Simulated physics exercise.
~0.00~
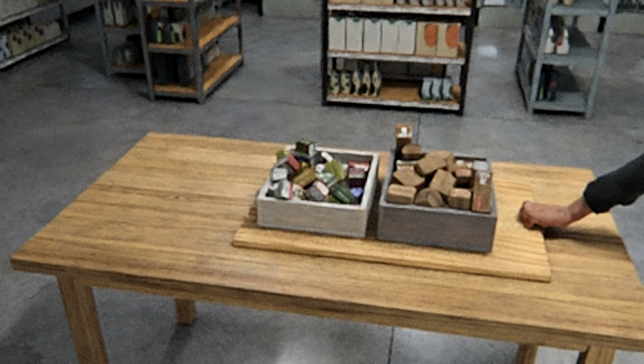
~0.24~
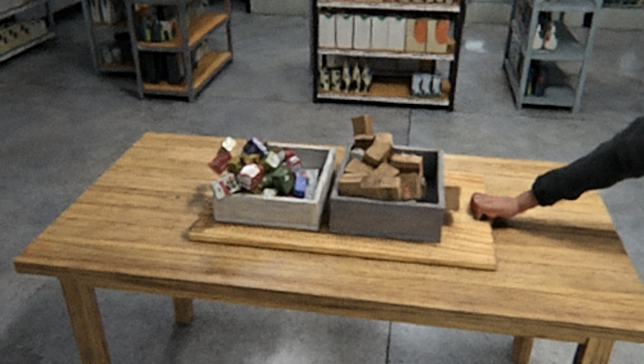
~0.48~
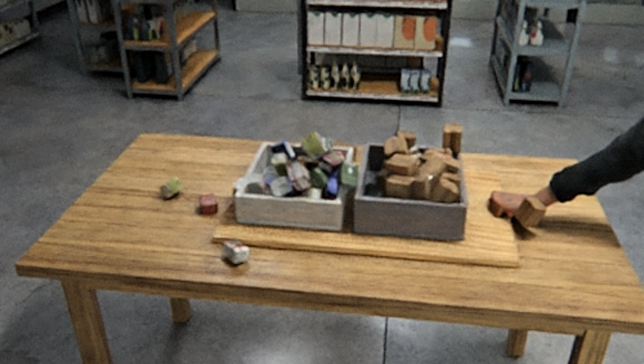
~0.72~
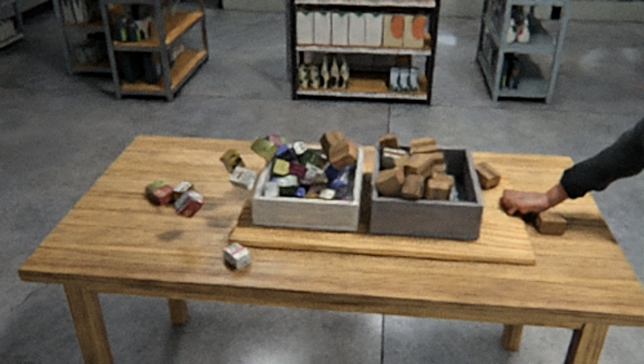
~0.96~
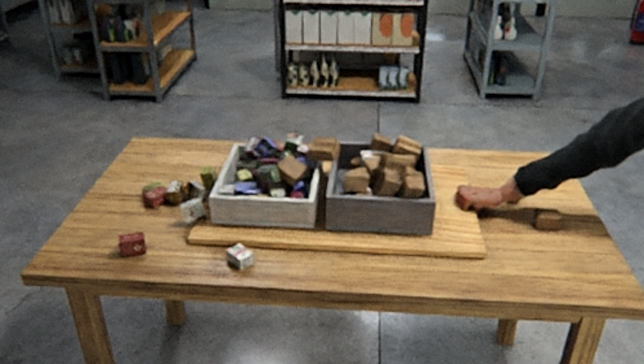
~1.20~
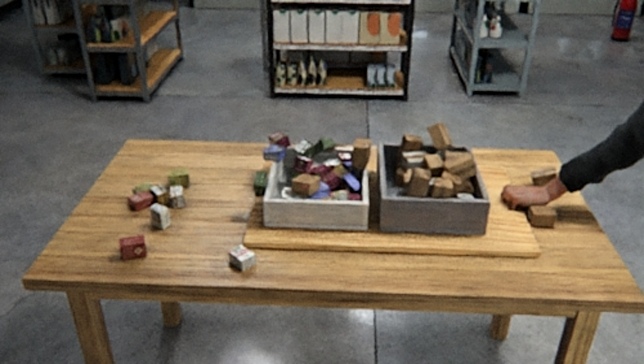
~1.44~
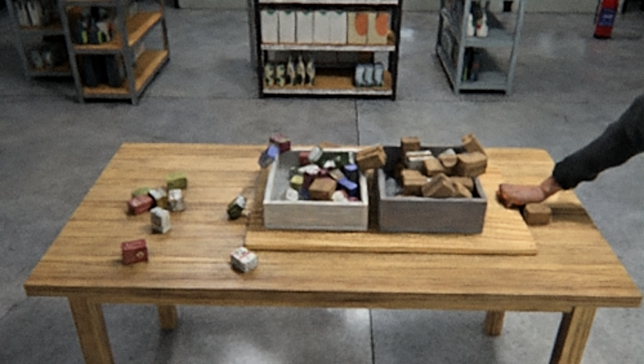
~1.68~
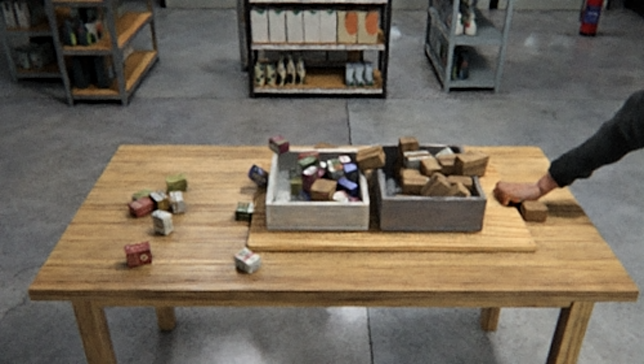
In a storeroom with shelving, a hand shakes a board left and right on a wooden table, jolting small cartons and brown parcels out of a white tote and a grey tote until the board stops, with several cartons scattered on the left and both totes still holding many pieces.
